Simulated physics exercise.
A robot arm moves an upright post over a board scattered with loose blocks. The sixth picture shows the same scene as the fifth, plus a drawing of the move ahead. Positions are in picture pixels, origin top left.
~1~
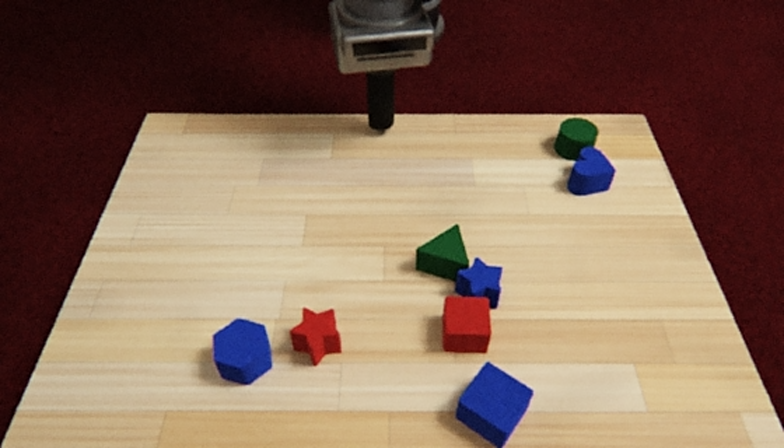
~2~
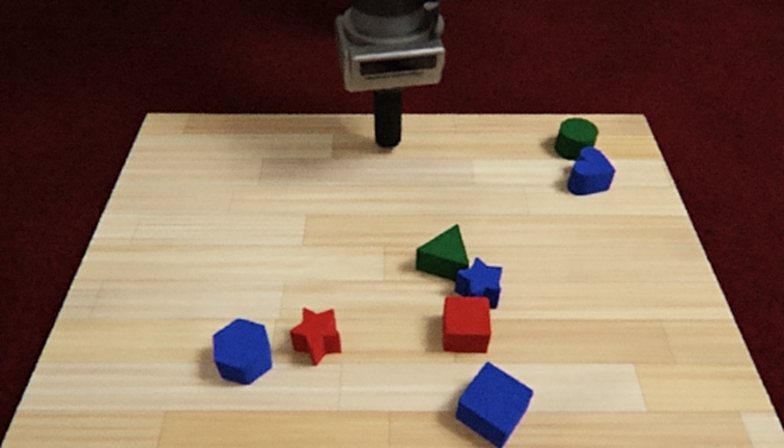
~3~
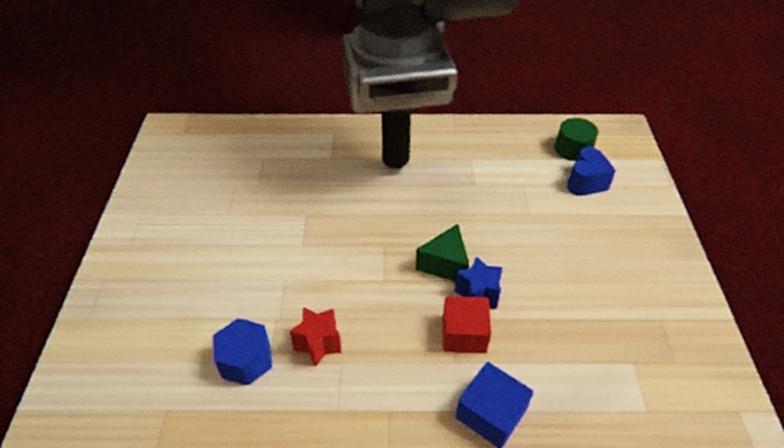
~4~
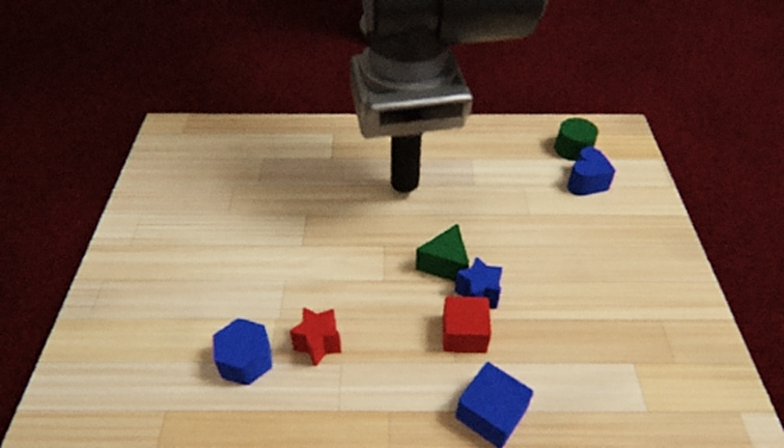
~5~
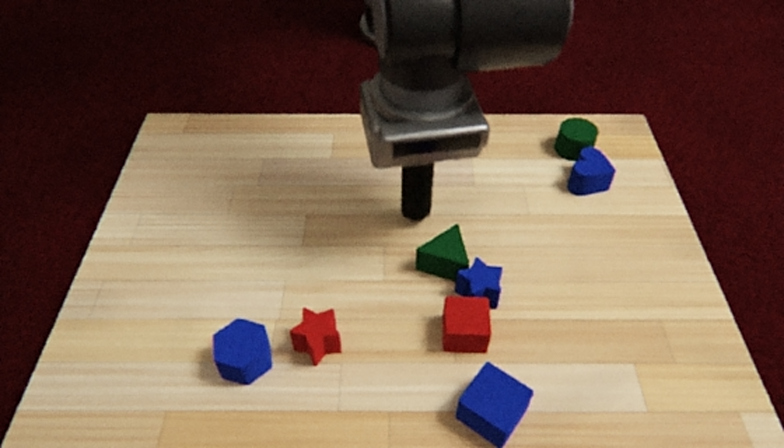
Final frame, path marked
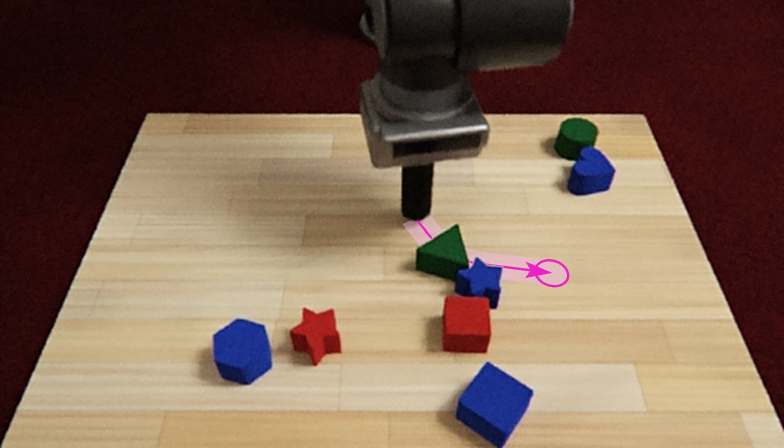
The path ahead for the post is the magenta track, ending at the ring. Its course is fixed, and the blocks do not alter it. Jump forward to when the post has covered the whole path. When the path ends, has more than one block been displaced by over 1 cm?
Final answer: Yes.
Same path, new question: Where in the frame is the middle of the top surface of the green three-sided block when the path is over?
So, by the moment the path ends, you'll find the top centre of the green three-sided block at (464, 268).
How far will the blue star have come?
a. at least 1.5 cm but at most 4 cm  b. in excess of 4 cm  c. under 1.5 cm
Option a.
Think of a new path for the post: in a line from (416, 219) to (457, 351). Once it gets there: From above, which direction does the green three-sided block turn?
From above, it looks like the green three-sided block goes counterclockwise.
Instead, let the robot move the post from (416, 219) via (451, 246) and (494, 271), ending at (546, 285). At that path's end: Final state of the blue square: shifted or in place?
When the path is over, the blue square is still on its spot.
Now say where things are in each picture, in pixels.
The first picture shows lower end of the post at (381, 122), tops of blocks, green three-sided block at (448, 245), red square at (468, 315), blue star at (482, 275).
The second picture shows post at (388, 140), blocks as before.
The third picture shows post at (396, 160), blocks as before.
The fourth picture shows post at (405, 183), blocks as before.
The fifth picture shows post at (416, 210), green three-sided block at (448, 245), red square at (468, 315), blue star at (482, 275).
The drawn path runs from (416, 219) via (445, 252) and (497, 266), ending at (552, 273).
What follows on the original path. One third of the way, post at (446, 244); green three-sided block at (455, 257), turned 20° clockwise; red square at (470, 319), turned 15° clockwise; blue star at (486, 283), turned 25° anticlockwise.
Two thirds of the way, post at (499, 258); green three-sided block at (464, 268), turned 50° clockwise; red square at (471, 320), turned 20° clockwise; blue star at (497, 287).
At the end, post at (554, 265); green three-sided block at (464, 268), turned 50° clockwise; red square at (471, 320), turned 20° clockwise; blue star at (497, 287).
